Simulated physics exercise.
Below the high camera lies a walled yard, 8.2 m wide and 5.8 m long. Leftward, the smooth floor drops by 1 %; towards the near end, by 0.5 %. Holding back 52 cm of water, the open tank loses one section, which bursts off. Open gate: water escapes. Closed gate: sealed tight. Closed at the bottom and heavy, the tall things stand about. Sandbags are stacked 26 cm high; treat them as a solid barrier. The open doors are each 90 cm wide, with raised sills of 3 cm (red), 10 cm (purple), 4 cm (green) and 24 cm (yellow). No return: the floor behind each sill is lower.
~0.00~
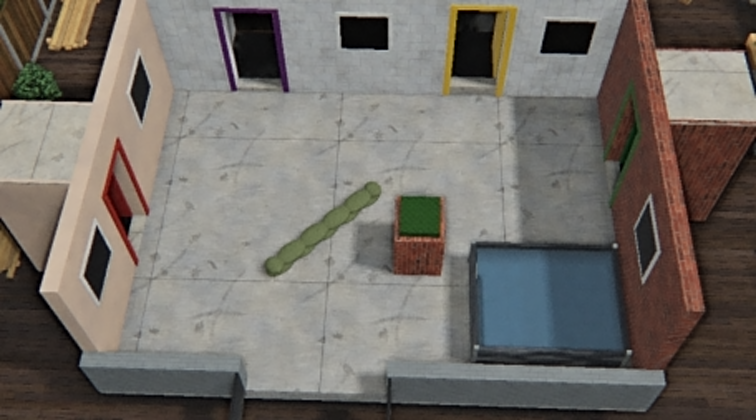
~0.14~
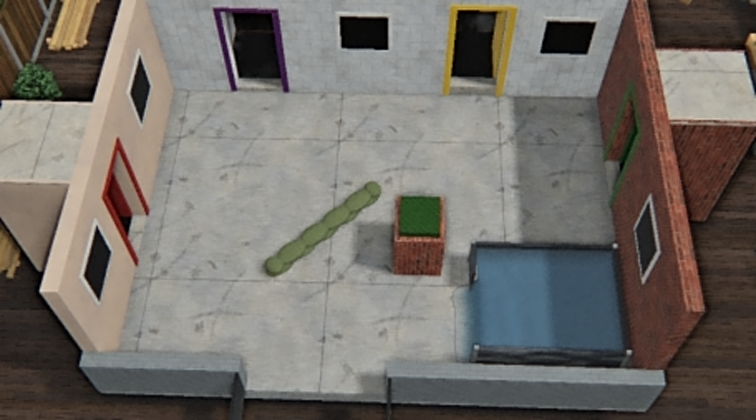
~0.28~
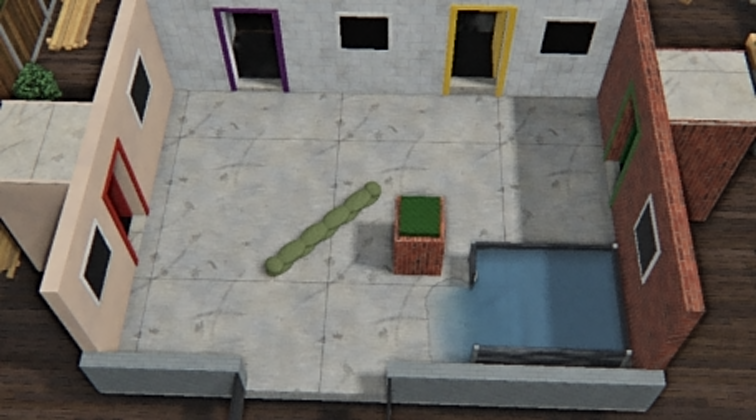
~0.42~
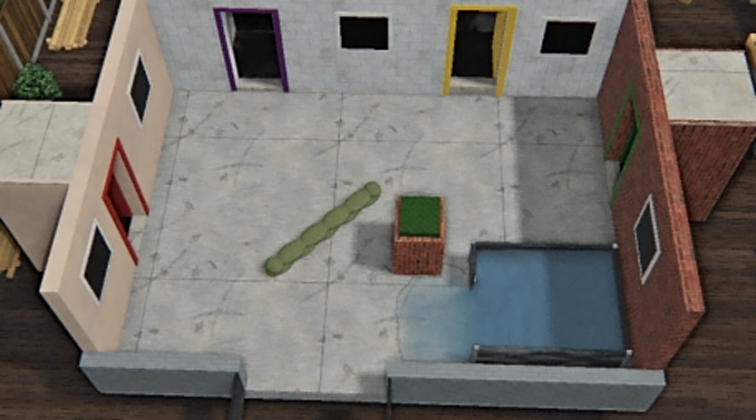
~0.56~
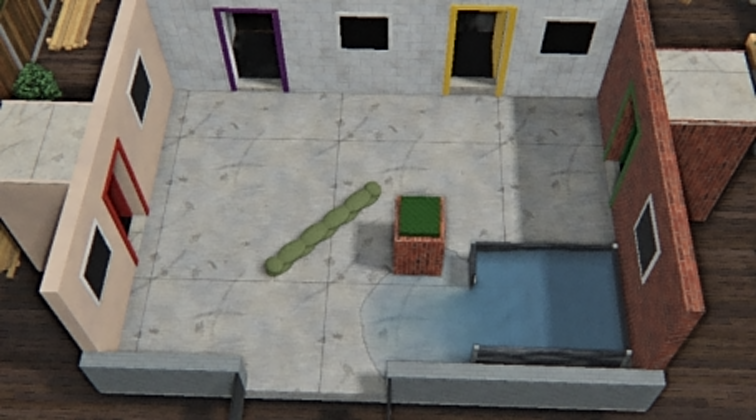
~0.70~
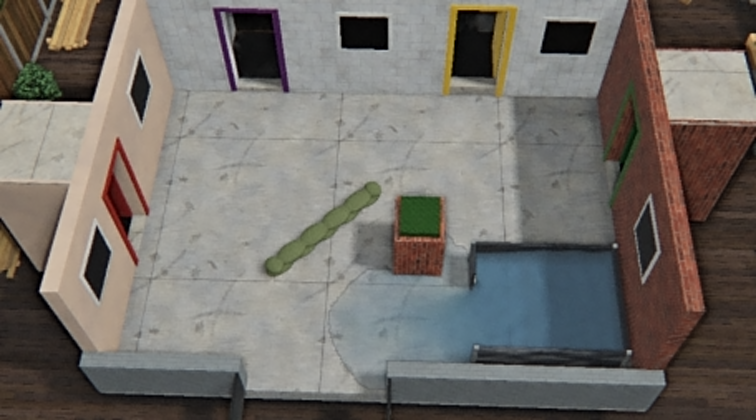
At first, blue water sits still in a dark-edged tank at the lower right of a walled yard, near a brick block topped with green. Then the tank's left side opens and water spreads leftward across the pale floor in a widening sheet, passing below the block while the green sandbag row stays dry.
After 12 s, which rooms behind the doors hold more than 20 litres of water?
Red door: Beyond the limit, purple door: Short of the limit, green door: Short of the limit, yellow door: Short of the limit.
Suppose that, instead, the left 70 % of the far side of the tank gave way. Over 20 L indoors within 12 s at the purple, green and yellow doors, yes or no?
Purple: Within the limit; green: Exceeding the limit; yellow: Within the limit.
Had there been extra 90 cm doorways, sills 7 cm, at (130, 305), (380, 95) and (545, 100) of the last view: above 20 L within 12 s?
Per doorway, in order: Sufficient / insufficient / insufficient.
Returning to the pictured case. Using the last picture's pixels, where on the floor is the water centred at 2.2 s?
Near (445, 320).
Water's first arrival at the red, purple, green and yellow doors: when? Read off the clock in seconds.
Clock readings on arrival: Red door 2.8 seconds, purple door 6.0 seconds, green door not in the 12 s, yellow door 10.0 seconds.
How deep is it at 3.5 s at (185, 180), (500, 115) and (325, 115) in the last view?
I'd read it as roughly 0, 0 and 0 cm, in that order.
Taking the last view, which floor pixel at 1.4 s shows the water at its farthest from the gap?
That's around (209, 342) in the last picture.
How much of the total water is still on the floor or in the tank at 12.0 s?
70 %.
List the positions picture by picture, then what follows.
Still water, 52 cm deep, in the open tank at (547, 298), in the first picture.
The front is at (466, 364), 0.7 m from the gap at (475, 321); 0.2 m2 of floor is under water; 52 cm left at the back of the open tank, in the second picture.
Water pours out at (474, 321) and has run 0.9 m, to a hidden place; typically 9 cm deep outside, 52 cm at the open tank's back, in the third picture.
Water pours out at (474, 322) and has run 1.2 m, to (404, 297); typically 7 cm deep outside, 52 cm at the open tank's back, in the fourth picture.
The front is at (367, 309), 1.8 m from the gap at (474, 322); 2.9 m2 of floor is under water; 52 cm left at the back of the open tank, in the fifth picture.
The front is at (338, 309), 2.2 m from the gap at (474, 321); 3.9 m2 of floor is under water; 49 cm left at the back of the open tank, in the sixth picture.
After 1.4 s water covers 20 % of the floor and is deepest (29 cm) near (466, 339); red door not reached, purple door not reached, green door not reached, yellow door not reached.
After 2.2 s water covers 30 % of the floor and is deepest (24 cm) near (466, 339); red door not reached, purple door not reached, green door not reached, yellow door not reached.
After 3.5 s water covers 35 % of the floor and is deepest (30 cm) near (114, 371); red door 9 cm at the sill, 1 L in, purple door not reached, green door not reached, yellow door not reached.
After 7.0 s water covers 55 % of the floor and is deepest (14 cm) near (130, 300); red door 7 cm at the sill, 51 L in, purple door 8 cm at the sill, 0 L in, green door not reached, yellow door not reached.
After 12.0 s water covers 80 % of the floor and is deepest (8 cm) near (160, 160); red door 6 cm at the sill, 109 L in, purple door 5 cm at the sill, 0 L in, green door not reached, yellow door 2 cm at the sill, 0 L in.
